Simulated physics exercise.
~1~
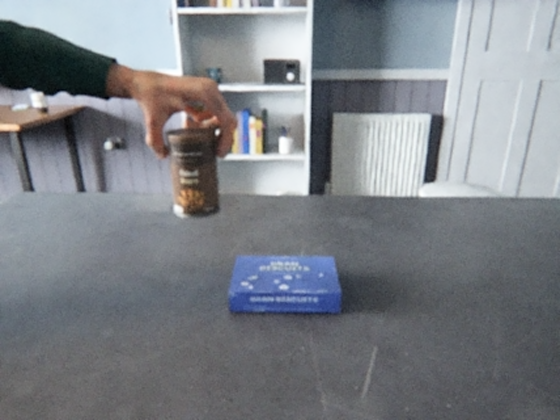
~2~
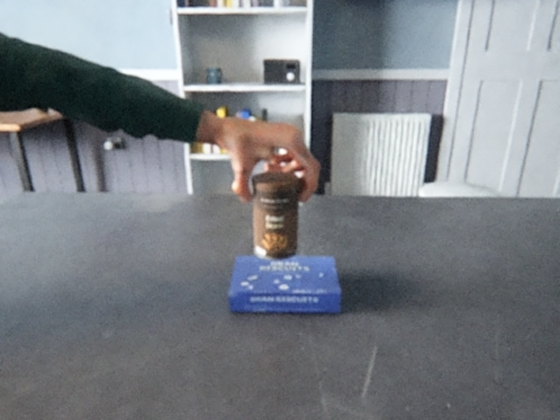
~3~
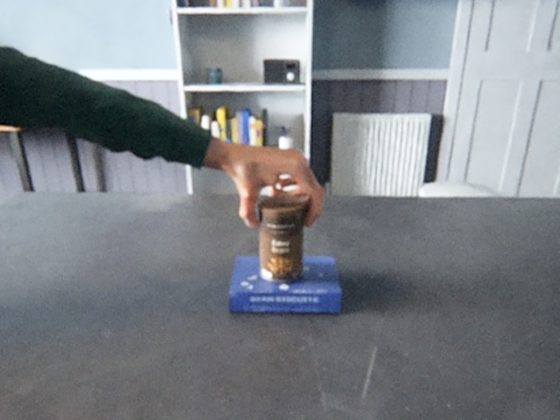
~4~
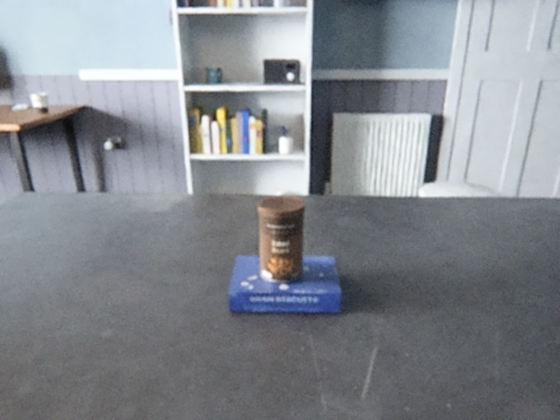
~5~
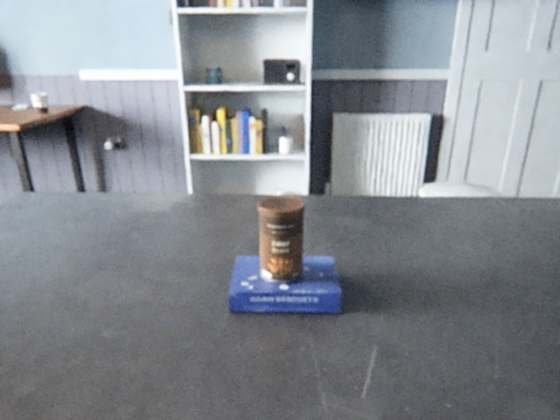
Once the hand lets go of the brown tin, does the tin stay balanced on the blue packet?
Yes, the brown tin stays standing upright on the blue packet after the hand has gone, and the pile holds.
